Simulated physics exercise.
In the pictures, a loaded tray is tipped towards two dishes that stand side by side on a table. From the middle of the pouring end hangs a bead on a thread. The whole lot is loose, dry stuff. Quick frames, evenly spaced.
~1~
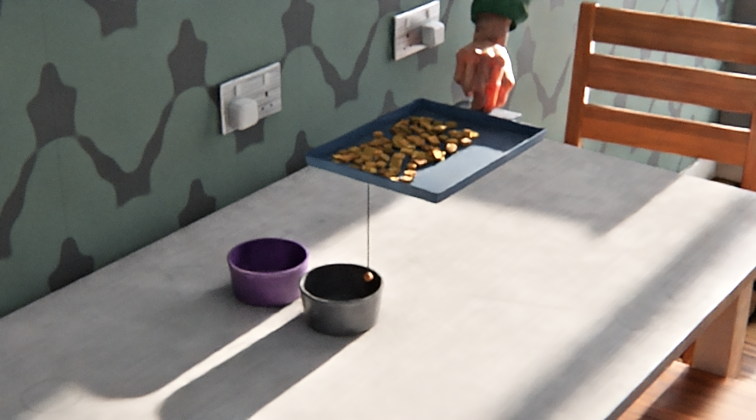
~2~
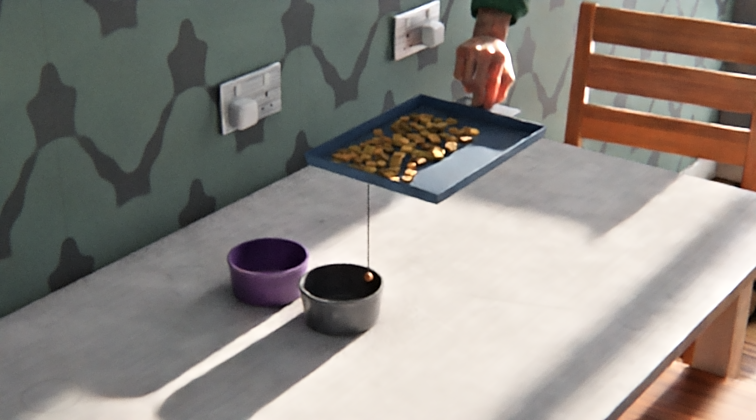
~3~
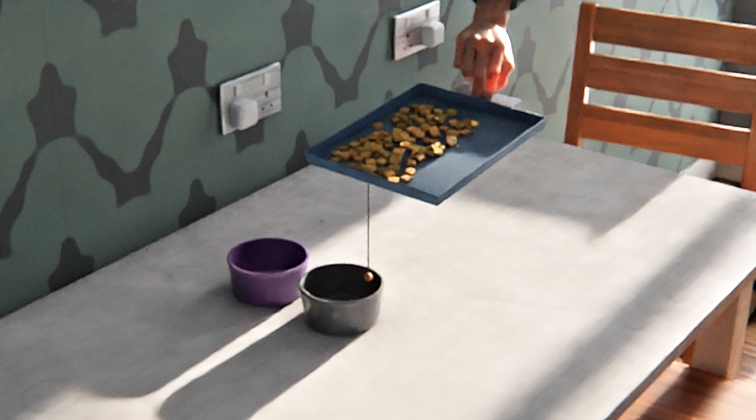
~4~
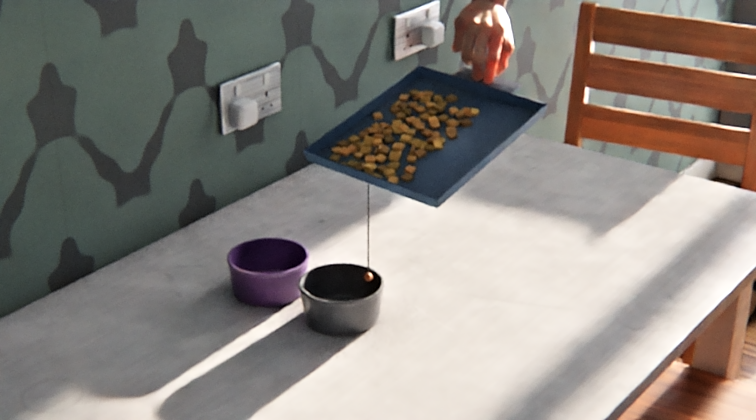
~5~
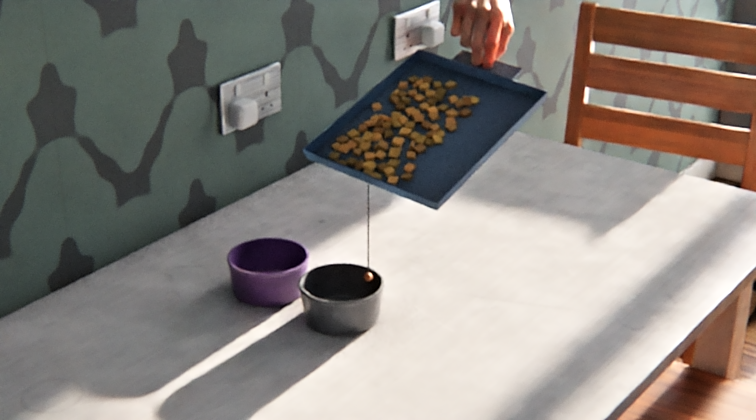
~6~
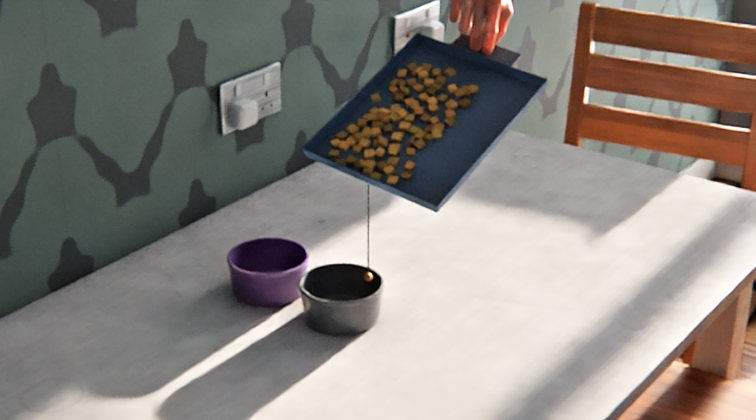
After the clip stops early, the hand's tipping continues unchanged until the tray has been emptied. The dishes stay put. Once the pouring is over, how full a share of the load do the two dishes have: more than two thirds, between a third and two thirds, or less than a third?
What lands in the dishes is lower than a third.
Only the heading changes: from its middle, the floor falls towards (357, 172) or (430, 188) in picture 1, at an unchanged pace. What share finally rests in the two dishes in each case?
Well, 60 percent for one and then 0 percent for the other.
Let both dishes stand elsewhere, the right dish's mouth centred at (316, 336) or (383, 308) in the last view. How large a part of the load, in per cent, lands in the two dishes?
Roughly 0% first, roughly 50% second.
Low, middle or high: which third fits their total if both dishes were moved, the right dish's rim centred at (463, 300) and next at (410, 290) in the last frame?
The two tries give, in order: Under a third; below one third.
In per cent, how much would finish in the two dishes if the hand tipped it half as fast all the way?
Around 0 percent.
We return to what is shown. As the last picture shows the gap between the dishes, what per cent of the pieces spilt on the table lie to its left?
Share to the left: Near 10 per cent.
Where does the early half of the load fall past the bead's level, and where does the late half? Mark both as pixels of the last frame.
About (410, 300), and after that about (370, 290).
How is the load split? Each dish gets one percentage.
At the end, 0 percent of the load sits in the left dish and 0 percent in the right dish.
Soon, tray tipped steeply; nearly all on the tray; a stray few in the air.
A while on, tray tipped past a quarter turn; about two thirds on the tray; about a third outside both; a small part in the air.
Towards the end, tray tipped past a quarter turn; a small part in the right dish; nearly all outside both.
Finally, tray tipped past a quarter turn; a small part in the right dish; none in the left dish; nearly all outside both.
